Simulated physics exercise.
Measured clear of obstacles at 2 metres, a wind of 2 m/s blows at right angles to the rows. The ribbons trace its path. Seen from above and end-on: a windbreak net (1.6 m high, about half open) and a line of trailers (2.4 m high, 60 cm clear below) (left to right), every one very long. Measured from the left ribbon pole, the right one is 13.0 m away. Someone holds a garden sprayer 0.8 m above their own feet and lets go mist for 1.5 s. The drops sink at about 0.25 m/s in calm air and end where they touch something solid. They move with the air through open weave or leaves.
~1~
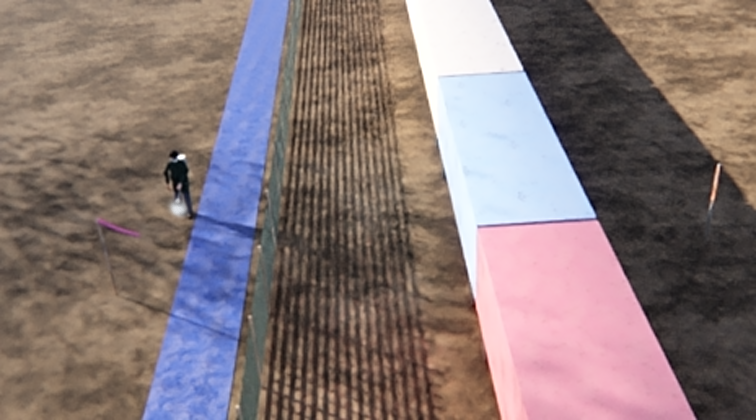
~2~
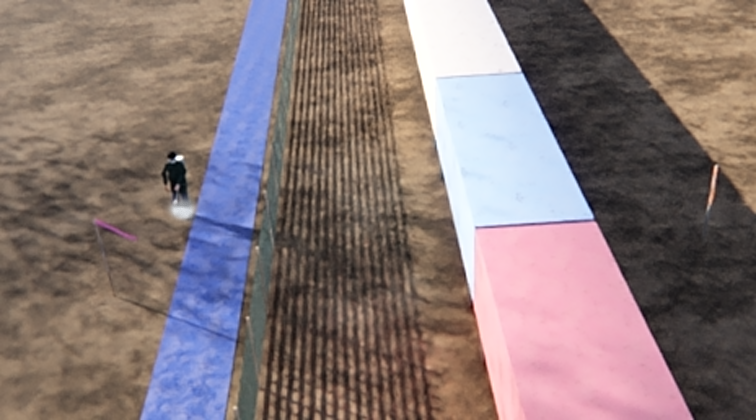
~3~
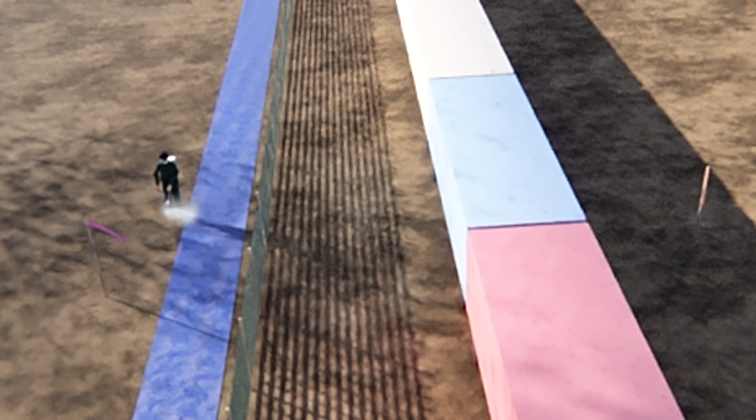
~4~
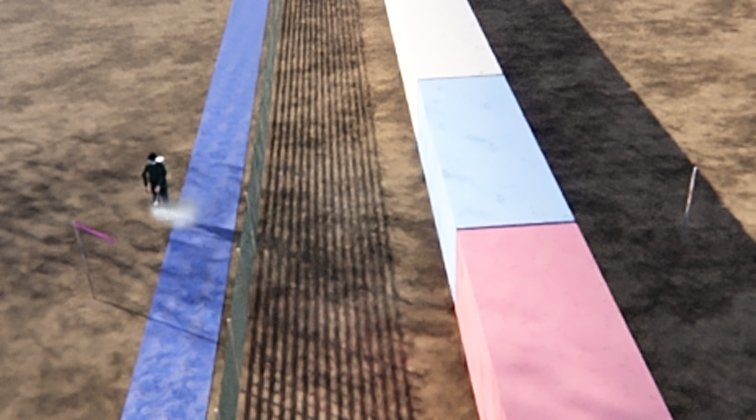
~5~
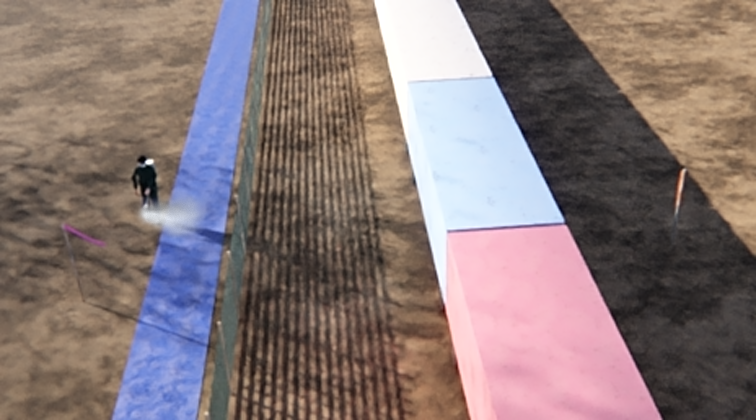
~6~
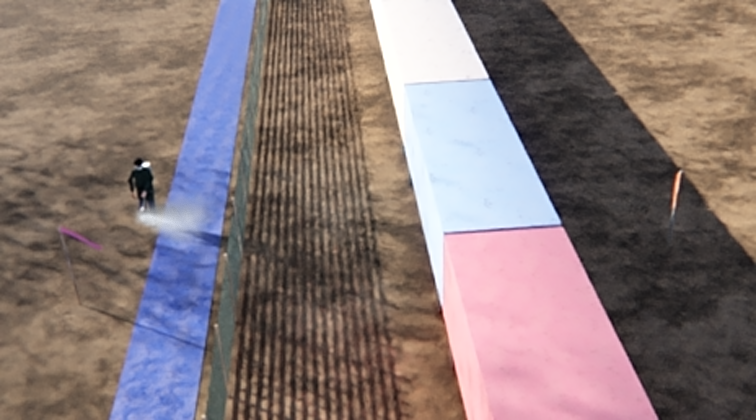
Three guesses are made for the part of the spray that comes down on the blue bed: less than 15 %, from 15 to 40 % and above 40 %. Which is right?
The share landing there is from 15 to 40 %.
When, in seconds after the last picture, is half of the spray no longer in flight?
About 3.0 seconds.
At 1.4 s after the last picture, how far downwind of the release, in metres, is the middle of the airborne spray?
Roughly 1.5 m.
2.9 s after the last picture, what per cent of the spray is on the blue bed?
25 per cent or so.
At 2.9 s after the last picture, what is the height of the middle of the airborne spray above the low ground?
The middle sits around 0.4 m above the low ground.
Then, 1.4 s after the last picture, 13 % is no longer flying here, and 11 % lies on the blue bed; the middle of what still flies is 0.5 m above the low ground, near (213, 223).
Then, 2.9 s after the last picture, 48 % is no longer flying here, and 26 % lies on the blue bed; the middle of what still flies is 0.5 m above the low ground, near (265, 220).
Then, 6.9 s after the last picture, 79 % is no longer flying here, and 28 % lies on the blue bed; the middle of what still flies is 0.9 m above the low ground, near (374, 199).
Then, 18.9 s after the last picture, 96 % is no longer flying here, and 28 % lies on the blue bed.
Then, 43.9 s after the last picture, 100 % is no longer flying here, and 28 % lies on the blue bed.
